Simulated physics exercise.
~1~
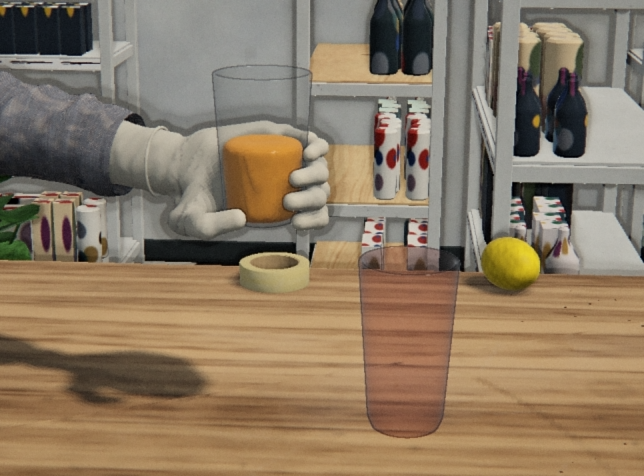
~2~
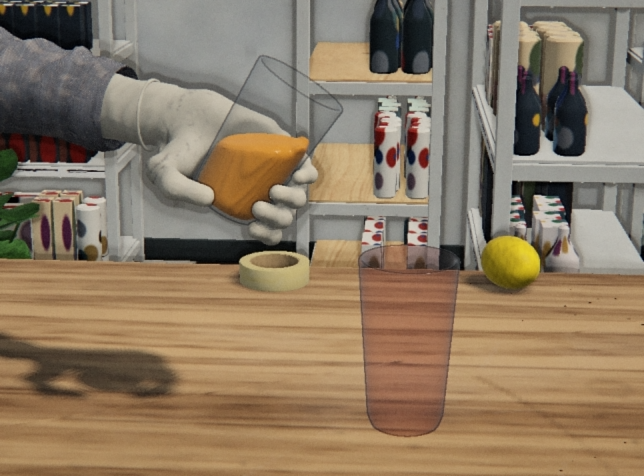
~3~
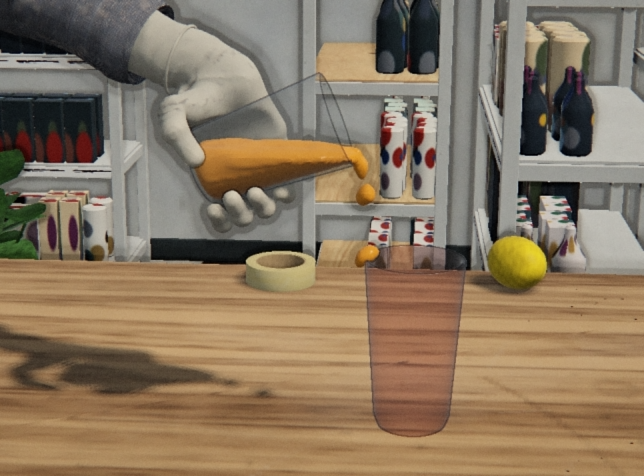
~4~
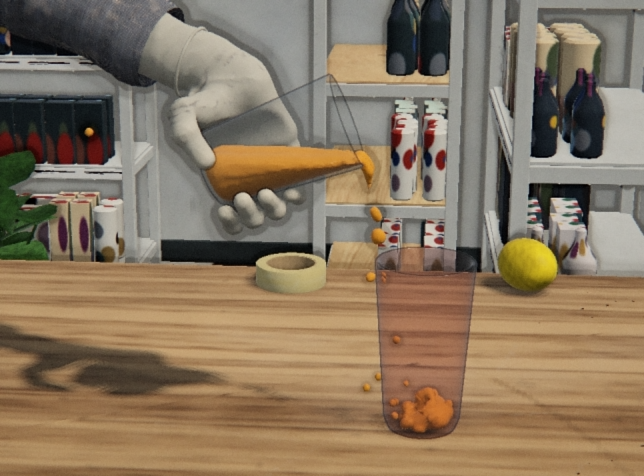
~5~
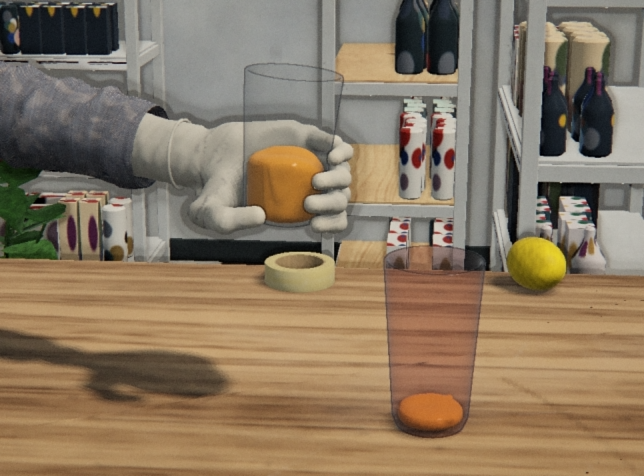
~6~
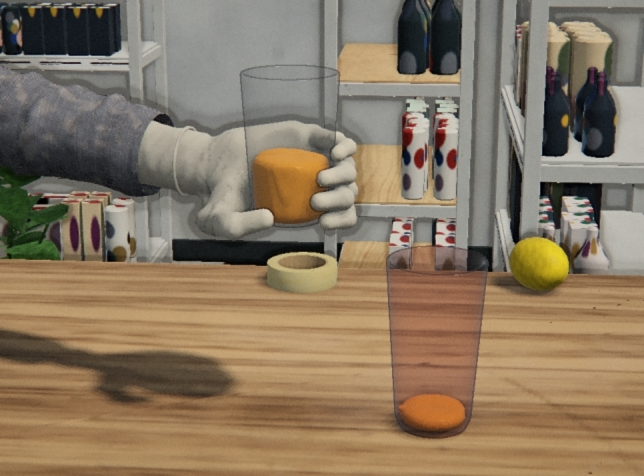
The footage shows a gloved hand holding a tumbler of orange juice above a wooden counter, tilting it right so some pours into an empty tall glass, with a few drops falling outside, then righting it, leaving a shallow layer in the tall glass and much juice in the tumbler.
